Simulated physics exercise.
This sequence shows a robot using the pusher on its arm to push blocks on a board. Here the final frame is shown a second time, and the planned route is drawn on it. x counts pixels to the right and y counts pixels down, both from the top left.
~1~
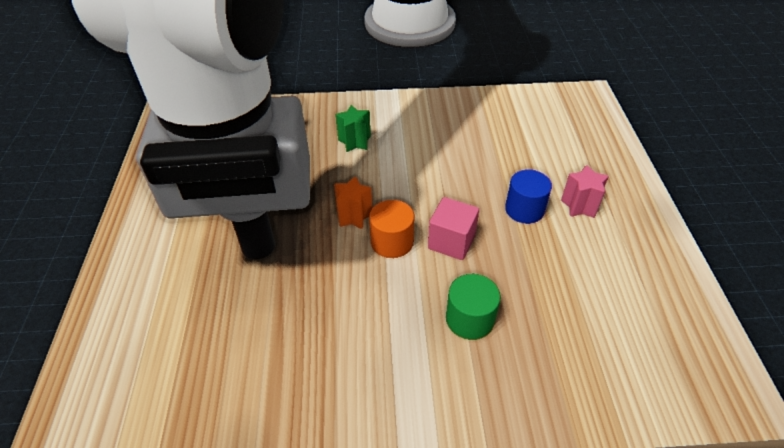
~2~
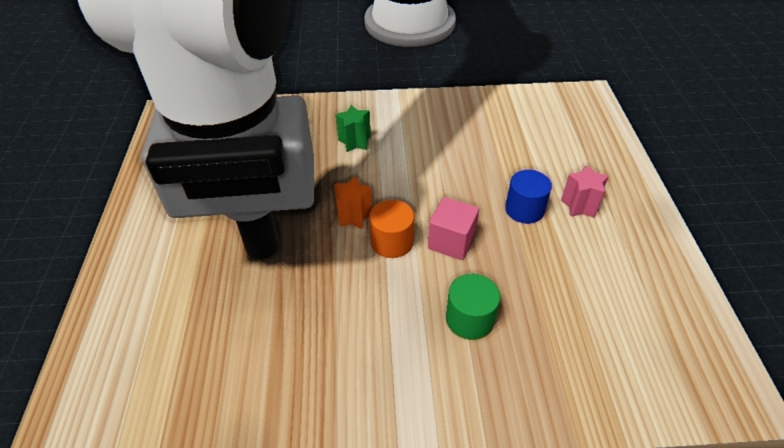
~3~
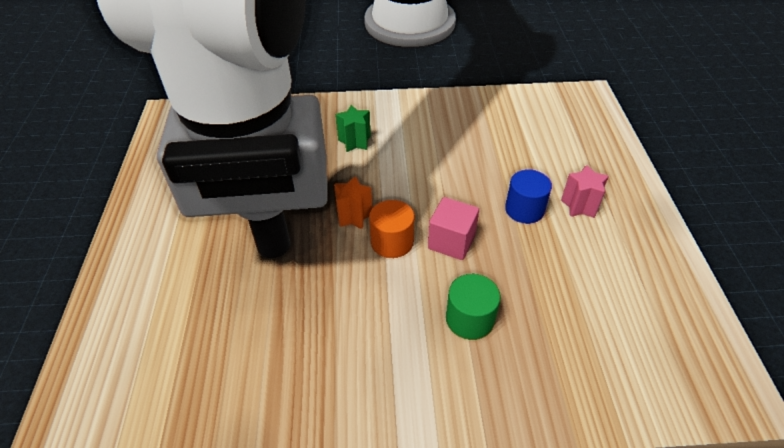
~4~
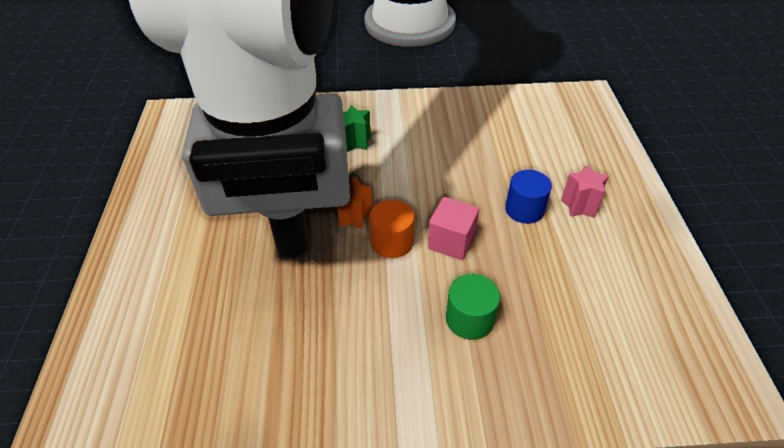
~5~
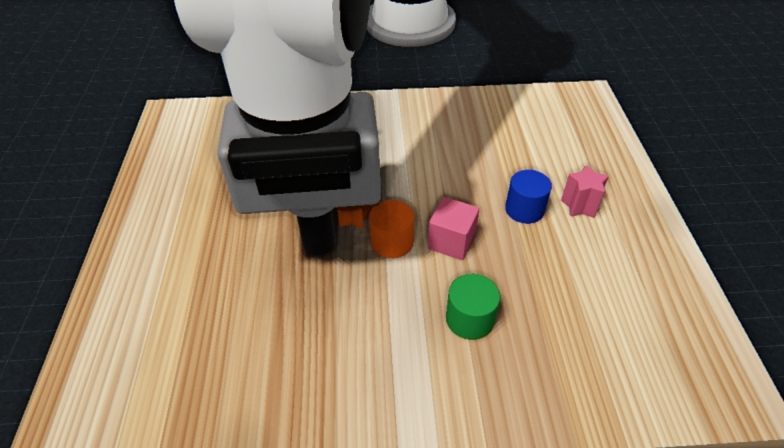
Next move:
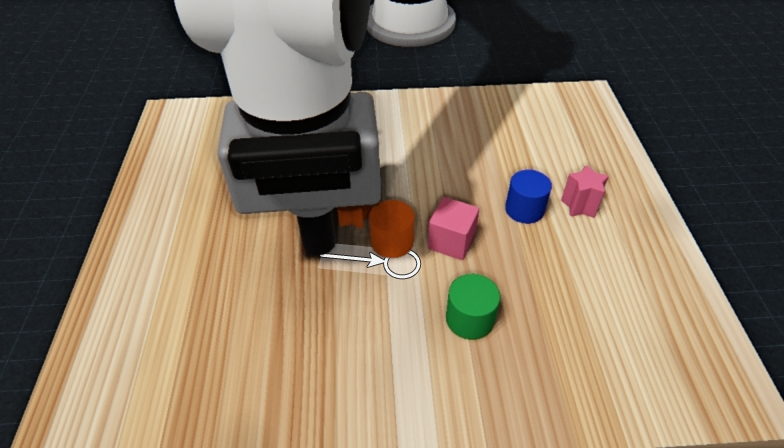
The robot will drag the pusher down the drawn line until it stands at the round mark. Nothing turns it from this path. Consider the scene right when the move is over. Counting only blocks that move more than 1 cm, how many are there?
That push would leave one block displaced by more than about 1 cm.
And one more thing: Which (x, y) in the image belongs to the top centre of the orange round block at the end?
The orange round block ends near (414, 209).
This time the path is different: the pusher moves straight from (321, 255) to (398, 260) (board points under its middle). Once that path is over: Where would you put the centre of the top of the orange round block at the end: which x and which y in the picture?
Put as a pixel place, it's (415, 207).
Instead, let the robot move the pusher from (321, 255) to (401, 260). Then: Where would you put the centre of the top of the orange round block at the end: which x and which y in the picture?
(418, 207)
The line goes from (321, 255) directly to (402, 263).
What follows on the original path. Halfway along, pusher at (362, 247); nothing pushed yet.
At the end, pusher at (402, 251); orange round block at (414, 209); pink square piece unmoved.
